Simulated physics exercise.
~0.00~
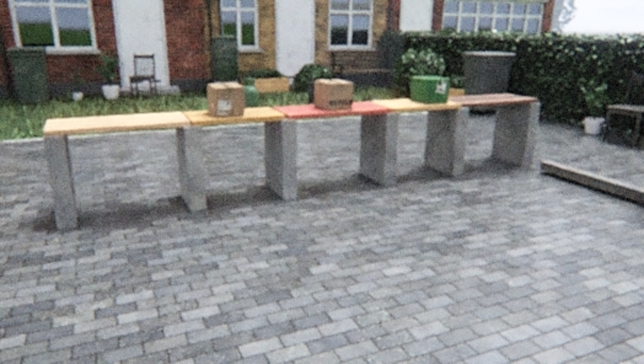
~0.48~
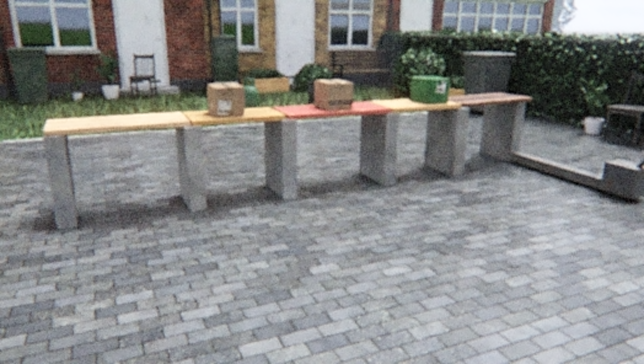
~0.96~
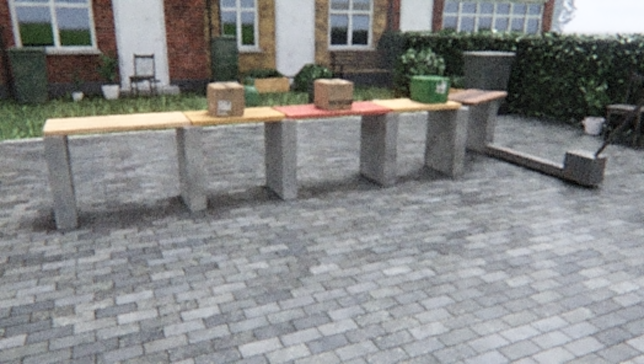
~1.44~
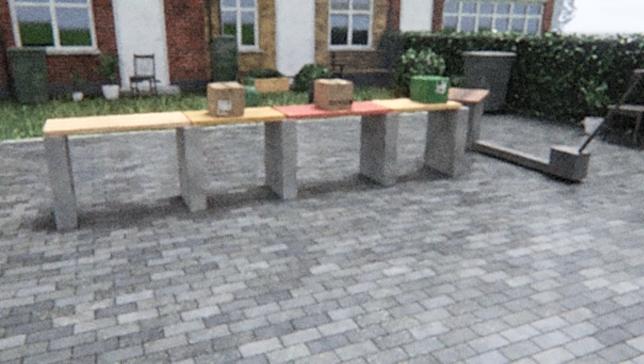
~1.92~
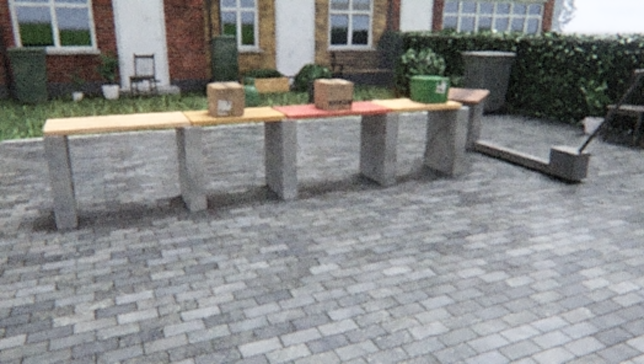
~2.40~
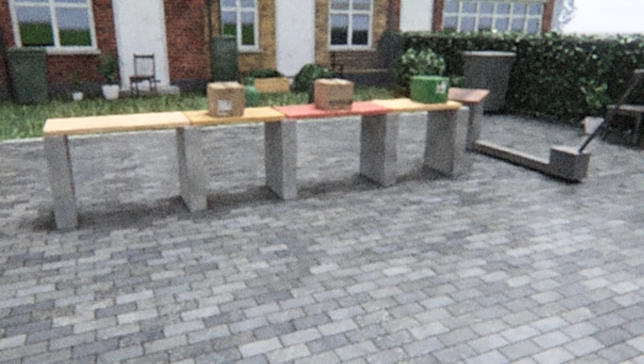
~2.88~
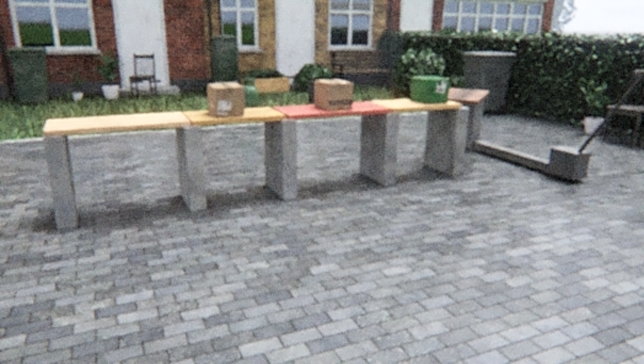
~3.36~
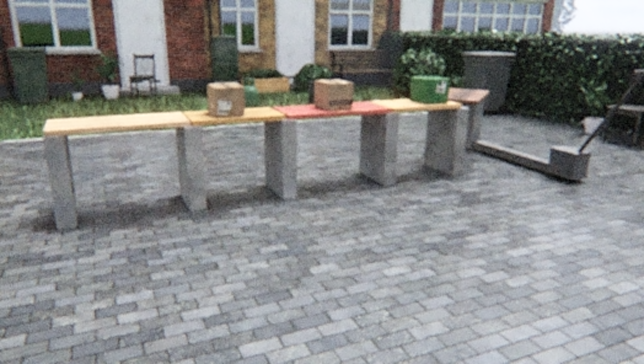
A long row of boards, mostly yellow with a red one near the middle, stands on grey upright blocks in a paved yard, seen from the front by a still camera, with brick buildings and a hedge behind. Two brown cartons and a green one sit on top. At the right, a low grey jack slides leftward along the paving against the foot of the end upright. The upright and the brownish end board shift left, behind the neighbouring support. The jack then stops, and everything stays standing, the cartons still in place.
